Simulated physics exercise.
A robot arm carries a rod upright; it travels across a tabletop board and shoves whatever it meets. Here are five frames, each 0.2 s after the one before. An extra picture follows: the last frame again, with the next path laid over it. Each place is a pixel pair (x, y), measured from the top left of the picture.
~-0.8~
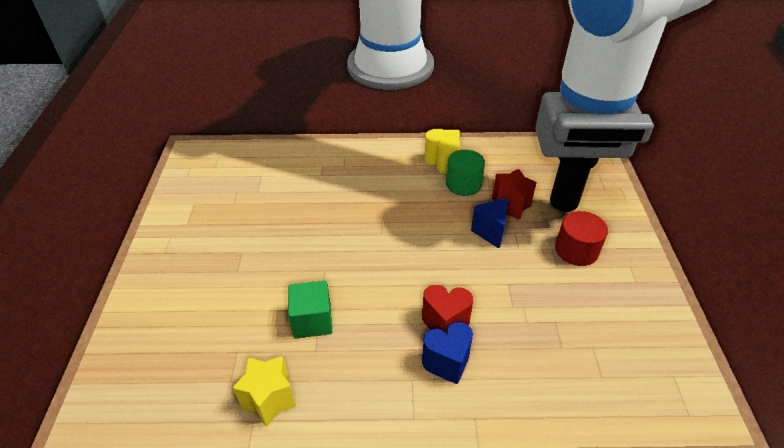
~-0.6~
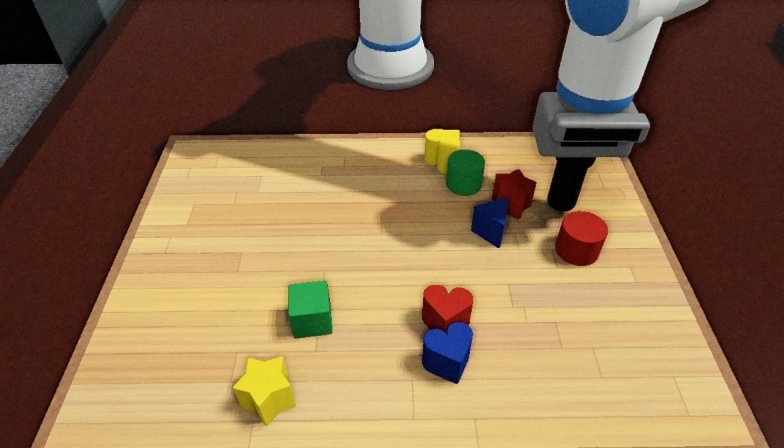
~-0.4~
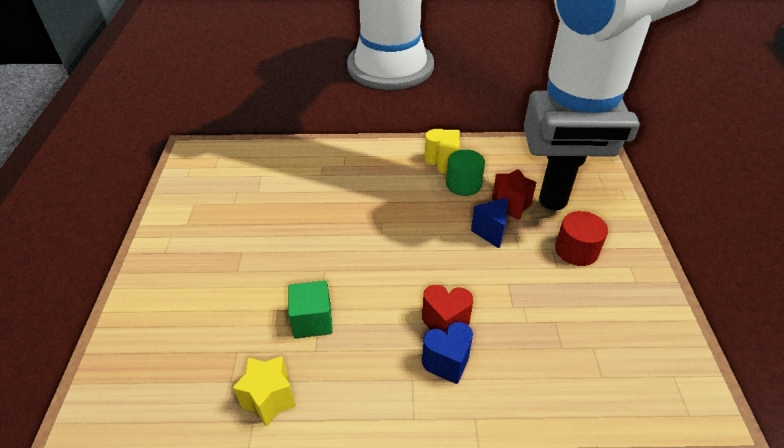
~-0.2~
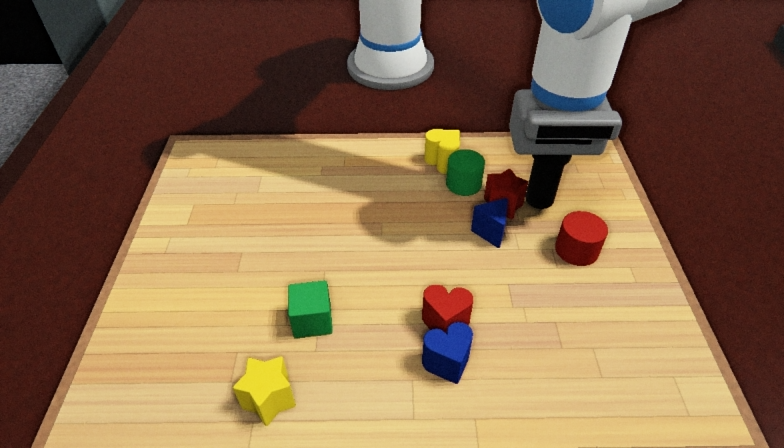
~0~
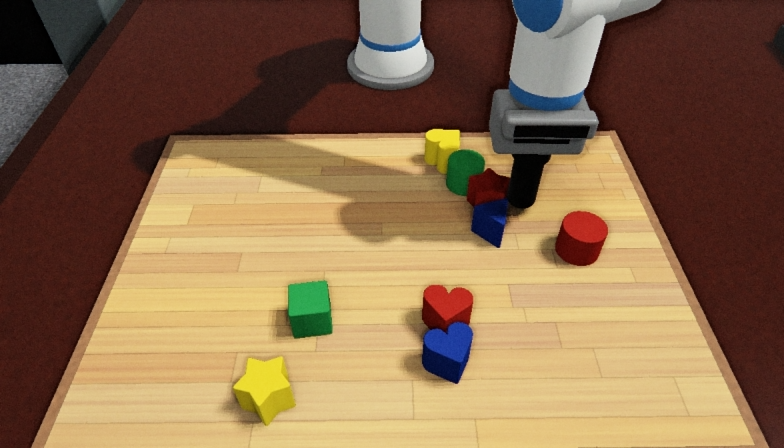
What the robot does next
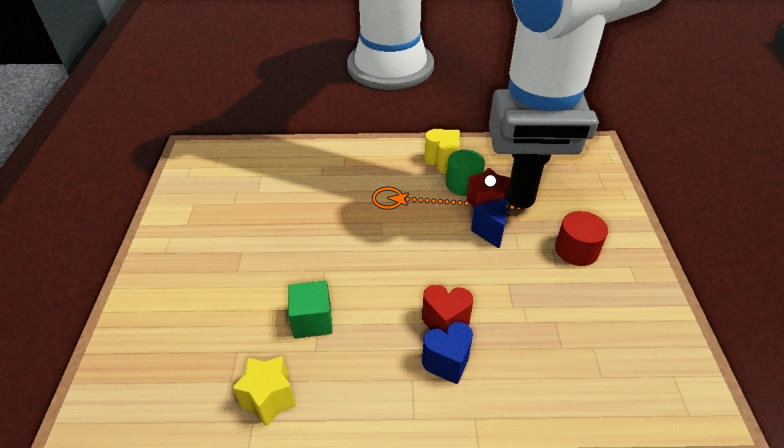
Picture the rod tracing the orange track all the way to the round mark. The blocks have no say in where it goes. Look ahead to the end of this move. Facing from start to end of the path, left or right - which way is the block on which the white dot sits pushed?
It shifts leftward.
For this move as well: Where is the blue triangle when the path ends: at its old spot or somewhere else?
The blue triangle will stay where it is.
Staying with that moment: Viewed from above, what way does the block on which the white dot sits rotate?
Watching from overhead, you'd notice the block on which the white dot sits rotating counter-clockwise.
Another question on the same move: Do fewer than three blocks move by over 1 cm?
No - that is not the case.
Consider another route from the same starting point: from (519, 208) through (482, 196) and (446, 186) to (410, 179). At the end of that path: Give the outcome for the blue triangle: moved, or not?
Left in place.
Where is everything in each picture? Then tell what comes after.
In the first picture, tip of the rod (564, 203), middles of tops, yellow heart-shaped block (445, 138), green circle (467, 160), red star-shaped block (515, 182), blue triangle (495, 209).
In the second picture, rod (561, 203), nothing pushed.
In the third picture, rod (553, 202), nothing pushed.
In the fourth picture, rod (539, 201), red star-shaped block (507, 181).
In the fifth picture, rod (521, 200), yellow heart-shaped block (445, 138), green circle (467, 160), red star-shaped block (490, 181), blue triangle (495, 209).
The line goes from (519, 208) directly to (388, 198); the dot is on the red star-shaped block.
What follows on the original path. One third of the way, rod (474, 196); yellow heart-shaped block (438, 132), turned 25° clockwise; green circle (435, 156); red star-shaped block (447, 181), turned 25° anticlockwise.
Two thirds of the way, rod (431, 193); yellow heart-shaped block (438, 132), turned 25° clockwise; green circle (431, 155); red star-shaped block (403, 180), turned 35° anticlockwise.
At the end, rod (388, 190); yellow heart-shaped block (438, 132), turned 25° clockwise; green circle (431, 155); red star-shaped block (360, 182), turned 45° anticlockwise; blue triangle unmoved.
